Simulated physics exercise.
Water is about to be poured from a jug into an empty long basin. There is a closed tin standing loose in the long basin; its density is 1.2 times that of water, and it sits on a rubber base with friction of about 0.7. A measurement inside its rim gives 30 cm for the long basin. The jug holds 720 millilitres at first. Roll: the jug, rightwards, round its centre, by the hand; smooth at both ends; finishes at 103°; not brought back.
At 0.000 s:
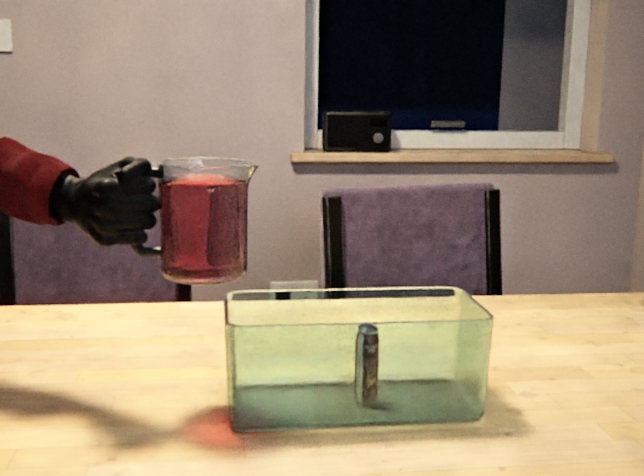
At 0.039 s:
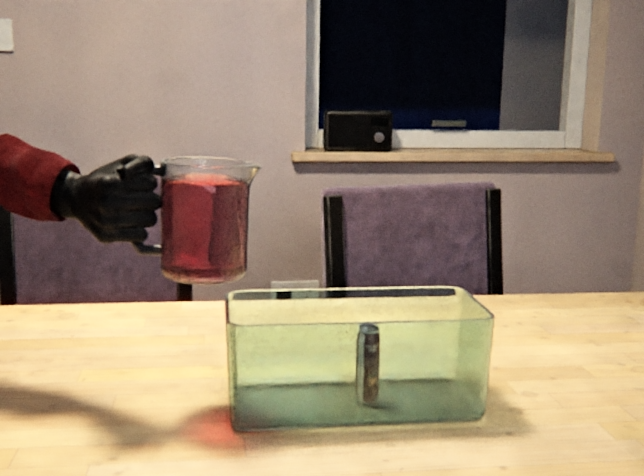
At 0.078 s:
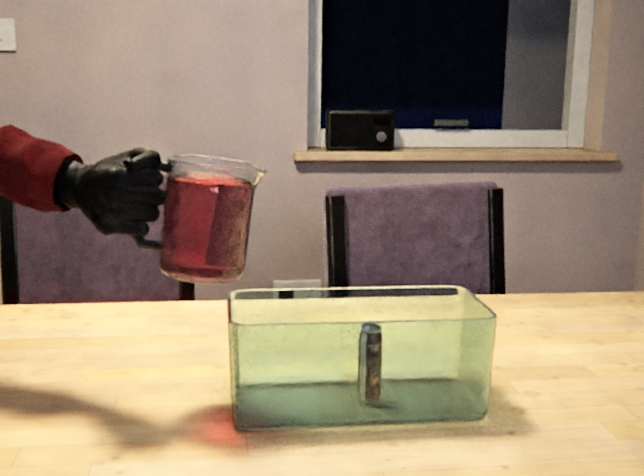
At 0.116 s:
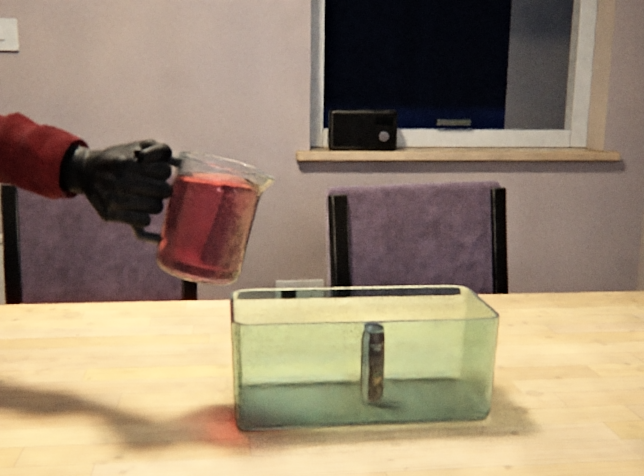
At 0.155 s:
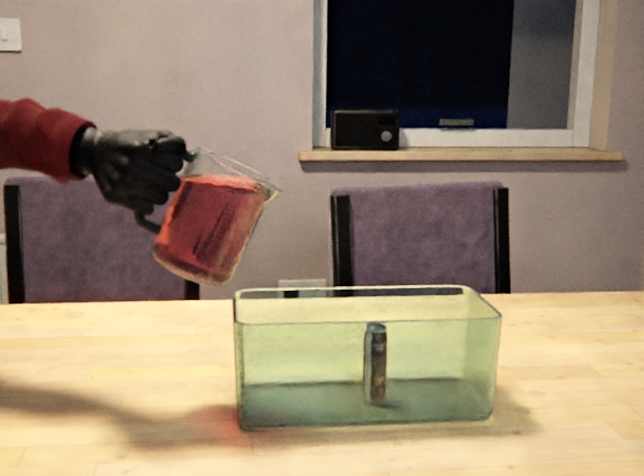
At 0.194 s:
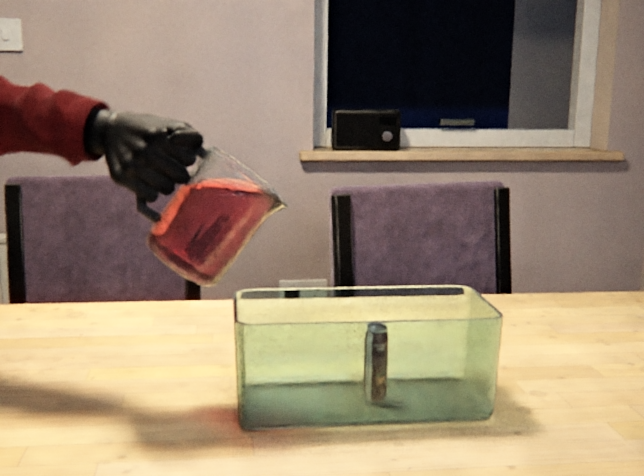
The jug of red liquid, held by a black-gloved hand above a clear long basin with a small tin standing in it, was still at first, then tilted steadily to the right.
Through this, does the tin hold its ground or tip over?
The tin holds its ground.
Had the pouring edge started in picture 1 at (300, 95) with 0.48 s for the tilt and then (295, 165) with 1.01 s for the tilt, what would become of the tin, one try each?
In the first try it remains standing; in the second it comes down.
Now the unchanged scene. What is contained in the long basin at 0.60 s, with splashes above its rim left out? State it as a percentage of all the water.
Some 64 per cent.
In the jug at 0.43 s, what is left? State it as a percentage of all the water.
60 %.
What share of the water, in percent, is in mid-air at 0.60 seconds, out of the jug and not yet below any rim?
Something like 14 per cent is in the air then.
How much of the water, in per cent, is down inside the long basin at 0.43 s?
The basin holds roughly 22 in a hundred parts at that moment.
After 0.43 s the tilt is 100° and 60 per cent is still to pour; the tin stands where it began.
After 0.60 s the tilt is 103° and 22 per cent is still to pour; the tin stands where it began.
After 0.78 s the tilt is 103° and 6 per cent is still to pour; the tin stands where it began.
After 0.98 s the tilt is 103° and 1 per cent is still to pour; the tin stands where it began.
In the end the tin stands where it began.
